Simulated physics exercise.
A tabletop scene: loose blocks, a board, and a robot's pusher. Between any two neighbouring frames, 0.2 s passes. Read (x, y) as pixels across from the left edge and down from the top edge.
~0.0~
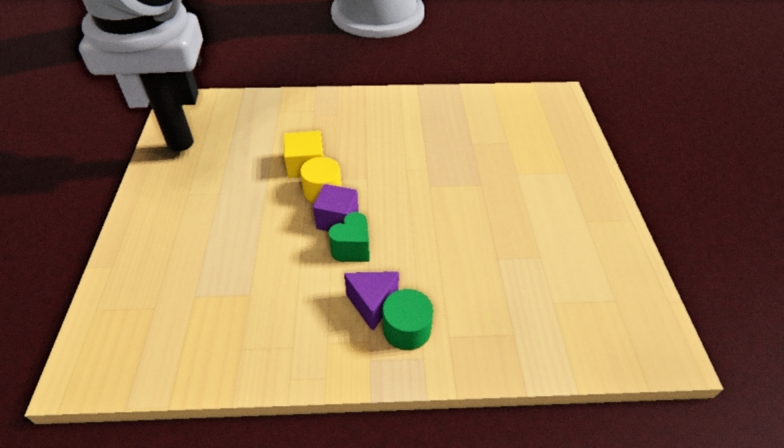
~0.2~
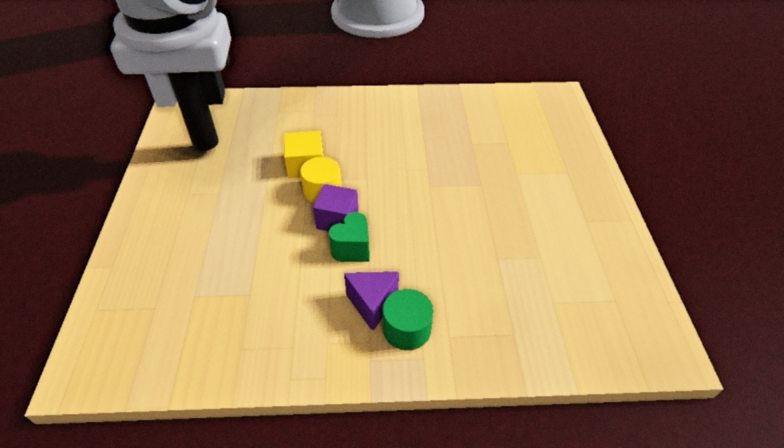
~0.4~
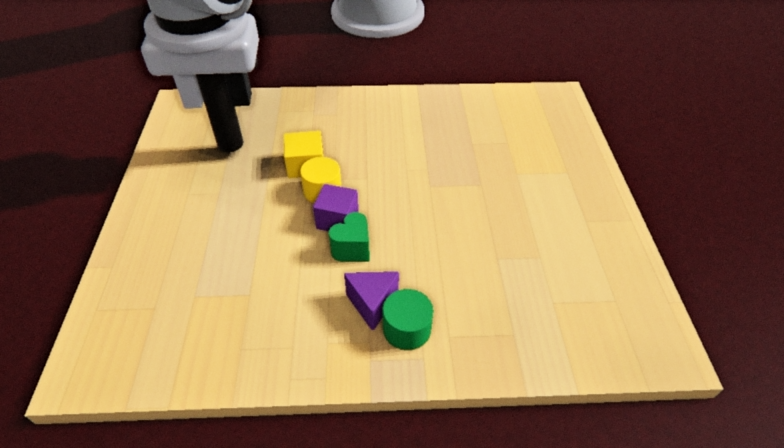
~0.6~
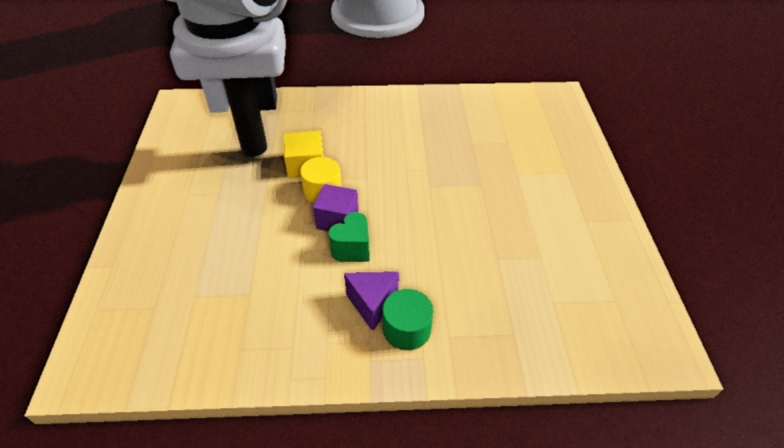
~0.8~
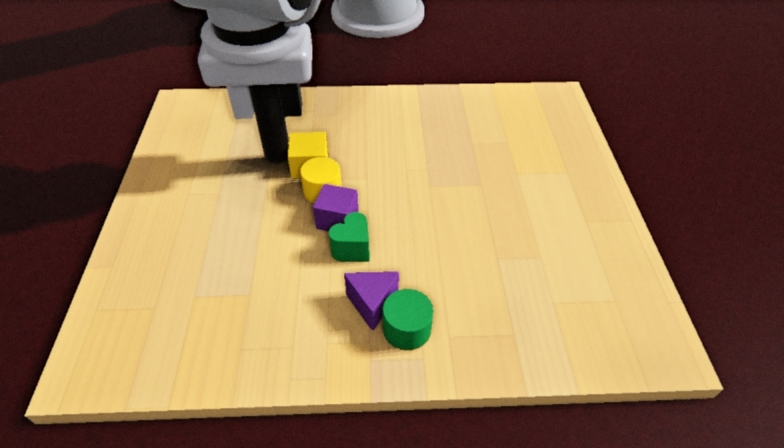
On a pale wooden board, a robot's black pusher slid right in small steps toward a slanting line of yellow, purple and green blocks, then slightly nudged the yellow four-sided block at the top.
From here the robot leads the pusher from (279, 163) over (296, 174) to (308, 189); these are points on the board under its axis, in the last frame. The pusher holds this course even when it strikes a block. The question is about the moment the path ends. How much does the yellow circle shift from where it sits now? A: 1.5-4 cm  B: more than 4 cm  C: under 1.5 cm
Option A.
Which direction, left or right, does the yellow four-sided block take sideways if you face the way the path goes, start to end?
The yellow four-sided block goes left.
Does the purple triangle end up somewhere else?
That would be a no.
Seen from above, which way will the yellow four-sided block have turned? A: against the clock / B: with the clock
That would be A.
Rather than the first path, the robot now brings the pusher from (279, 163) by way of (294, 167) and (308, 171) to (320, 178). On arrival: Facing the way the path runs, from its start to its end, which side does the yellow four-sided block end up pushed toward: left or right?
Picture yourself facing from the start of the path to its end: The yellow four-sided block moves off to your left.
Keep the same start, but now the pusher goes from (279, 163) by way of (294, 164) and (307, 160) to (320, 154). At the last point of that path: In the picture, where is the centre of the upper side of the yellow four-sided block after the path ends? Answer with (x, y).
The centre of its top face lies at (344, 143).
On the path given first. Halfway along, pusher (295, 166); yellow four-sided block (324, 144).
At the end, pusher (307, 181); yellow four-sided block (327, 144), turned 20° anticlockwise; yellow circle (335, 177); purple four-sided block (348, 207), turned 15° clockwise; green heart (357, 235), turned 20° clockwise; purple triangle unmoved.
